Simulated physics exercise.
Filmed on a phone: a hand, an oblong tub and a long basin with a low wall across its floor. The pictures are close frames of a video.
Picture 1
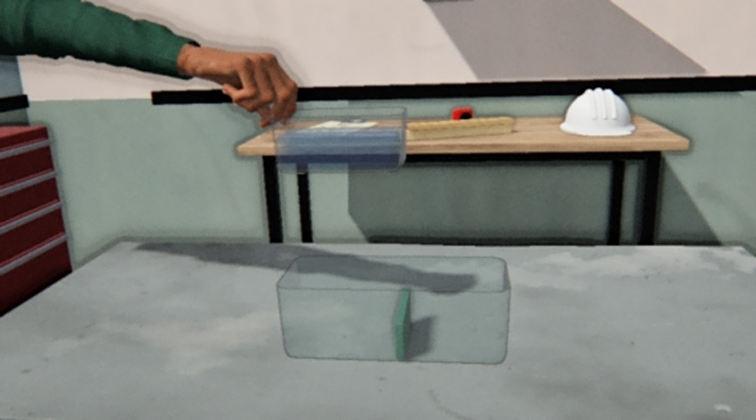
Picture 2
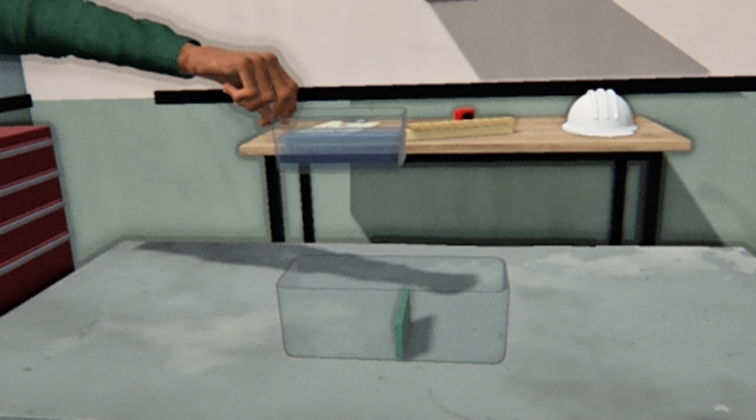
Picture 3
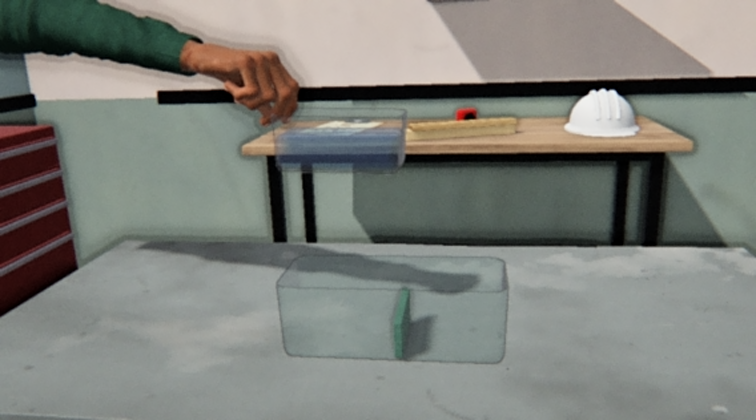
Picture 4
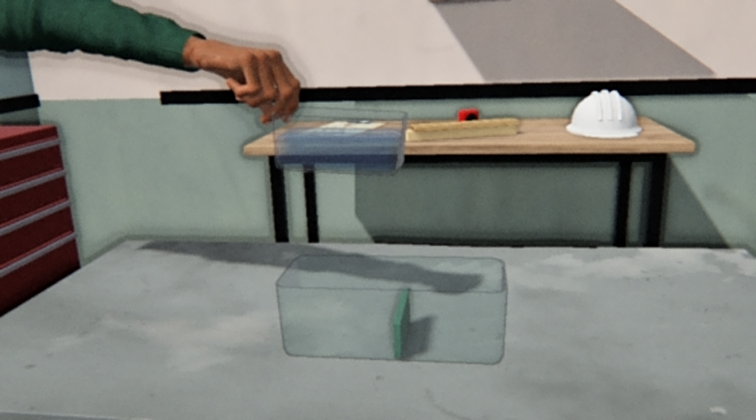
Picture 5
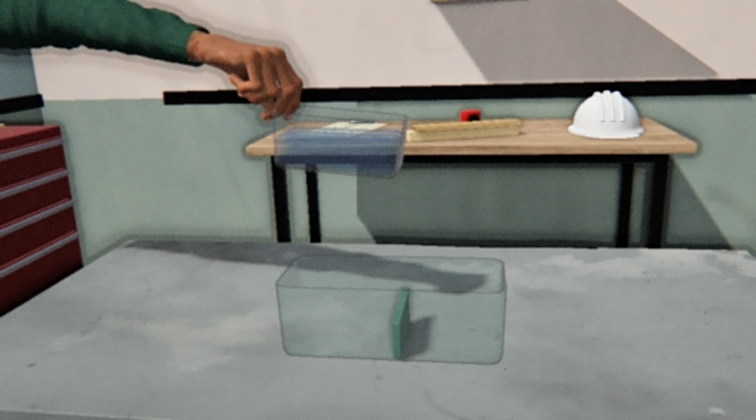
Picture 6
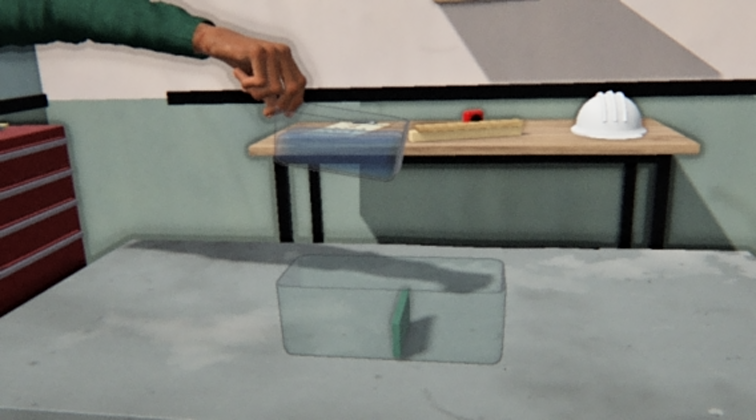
A hand in a dark green sleeve at upper left holds a clear oblong tub of blue water above a long, clear basin in a workshop, seen from slightly above. The basin, with a low green wall across its floor, sits on a grey table before a wooden bench bearing a white hard hat, with red drawers at left. The tub gradually tilts, its right end lowering slightly, while the view drifts very slightly.
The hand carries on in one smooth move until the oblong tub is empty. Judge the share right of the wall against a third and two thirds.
The share right of the wall is more than two thirds.
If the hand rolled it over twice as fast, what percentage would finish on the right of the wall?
Close to 75 per cent.
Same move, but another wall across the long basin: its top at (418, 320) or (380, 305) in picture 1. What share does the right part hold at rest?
About 70 and 90 per cent.
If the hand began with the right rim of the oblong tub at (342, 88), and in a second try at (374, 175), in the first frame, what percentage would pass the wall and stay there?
In turn 50 and 60 in a hundred.
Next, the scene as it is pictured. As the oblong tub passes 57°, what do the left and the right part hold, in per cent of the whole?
Near 0 on the left, 5 on the right.
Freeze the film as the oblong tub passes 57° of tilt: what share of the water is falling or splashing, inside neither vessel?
About 35 per cent.
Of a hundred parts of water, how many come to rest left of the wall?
Some 5 per cent.
A moment on, the tilt is 57° and 57 per cent is still to pour, 0 is left of the wall and 6 right of it.
Next, the tilt is 90° and 14 per cent is still to pour, 1 is left of the wall and 67 right of it.
Then the tilt is 98° and 2 per cent is still to pour, 3 is left of the wall and 86 right of it.
Later the tilt is 98° and 0 per cent is still to pour, 6 is left of the wall and 88 right of it.
In the end 6 per cent lies left of the wall, 88 right of it and 6 outside.
